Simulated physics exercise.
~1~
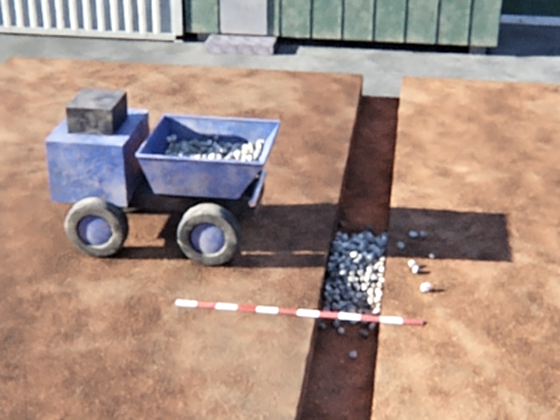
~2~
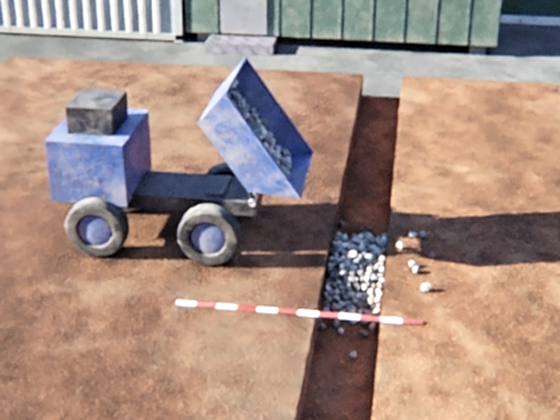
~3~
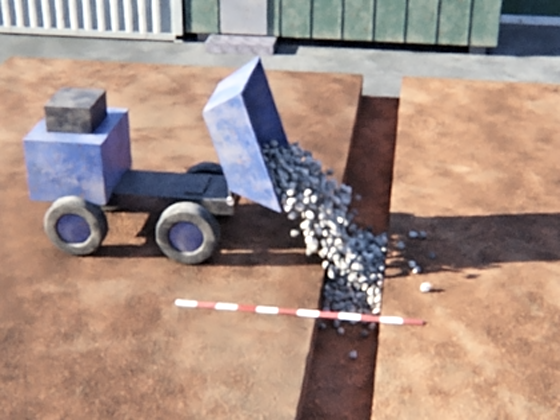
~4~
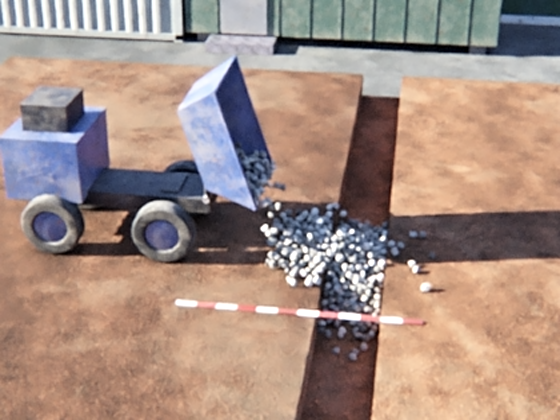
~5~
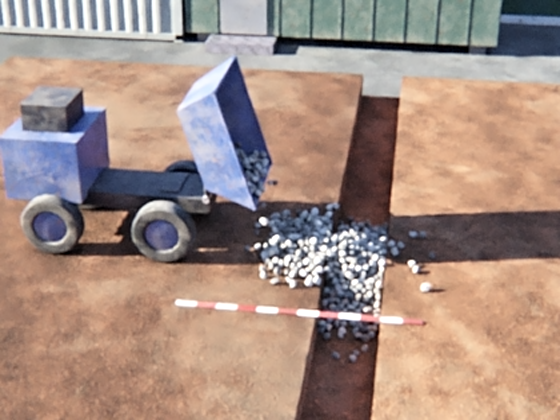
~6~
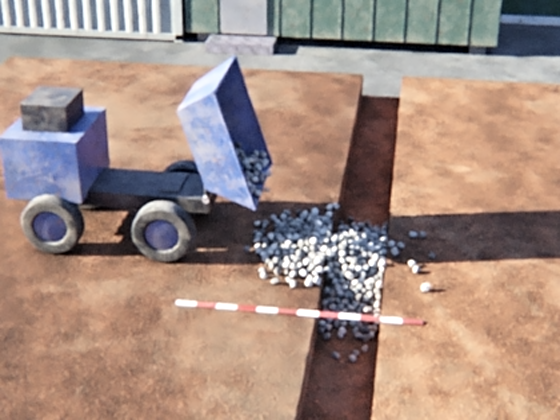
On a yard of reddish-brown earth, with a white fence and green wall behind, a blue toy-like dumper stands left of a narrow trench that already holds a patch of grey and white stones. Its skip, loaded with similar stones, tilts up steeply toward the trench while the load stays inside. The dumper then moves left as the skip tips further, and stones pour down into the trench. It draws back a little more, and stones spread over the near edge. Finally everything rests, with a heap lying across the left bank and trench, and some stones still in the raised skip.
